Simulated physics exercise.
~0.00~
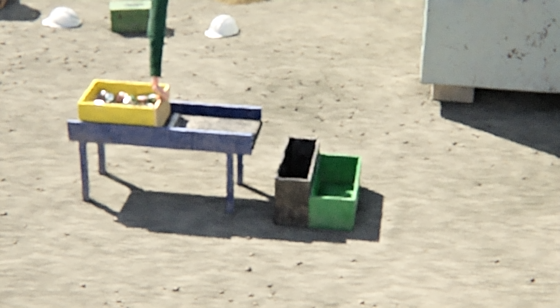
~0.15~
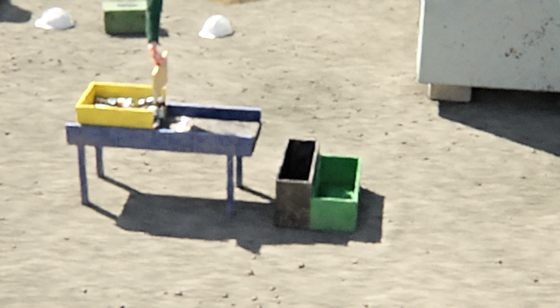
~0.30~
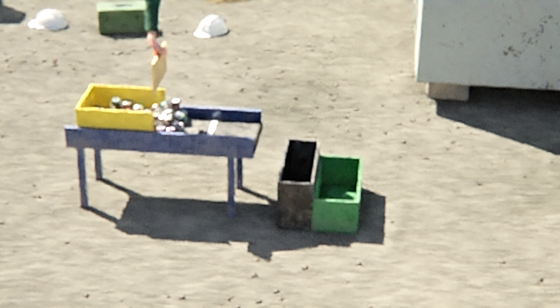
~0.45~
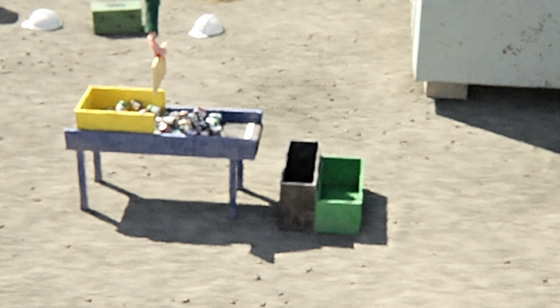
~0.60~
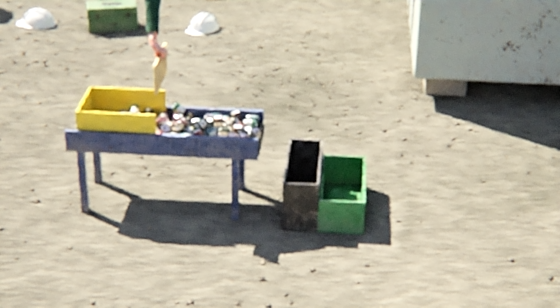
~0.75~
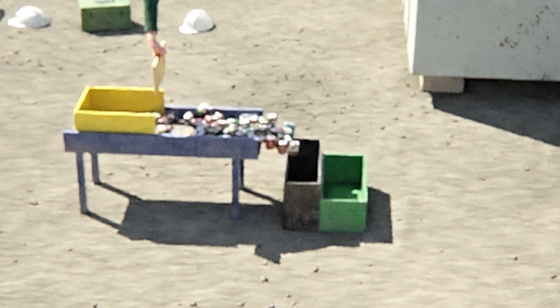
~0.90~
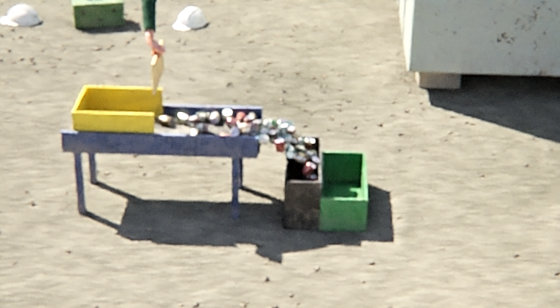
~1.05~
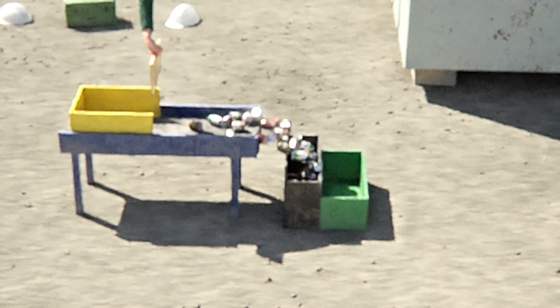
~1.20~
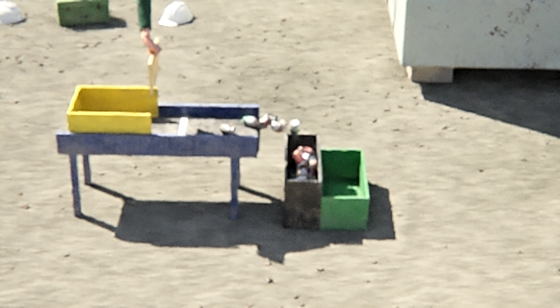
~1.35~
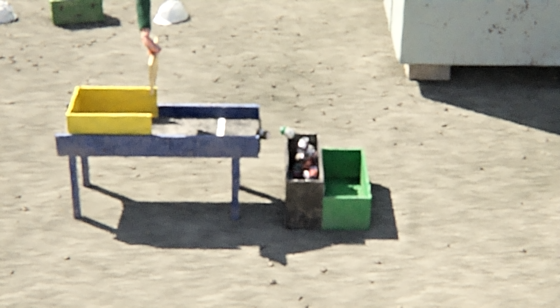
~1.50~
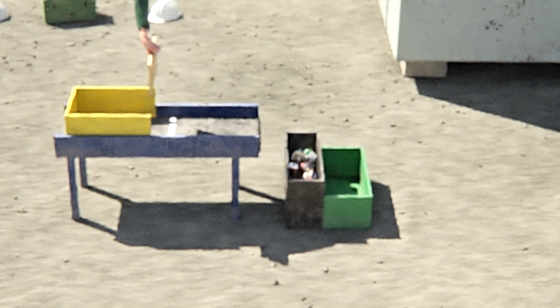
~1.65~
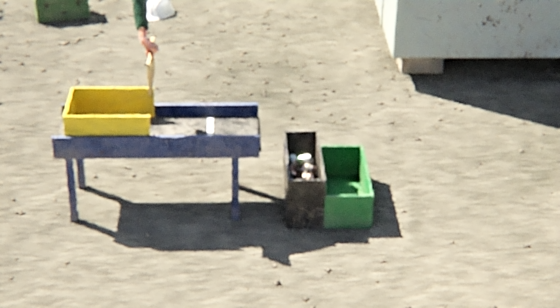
On sandy ground, small cans ride a belt from a yellow pen into a black bin.
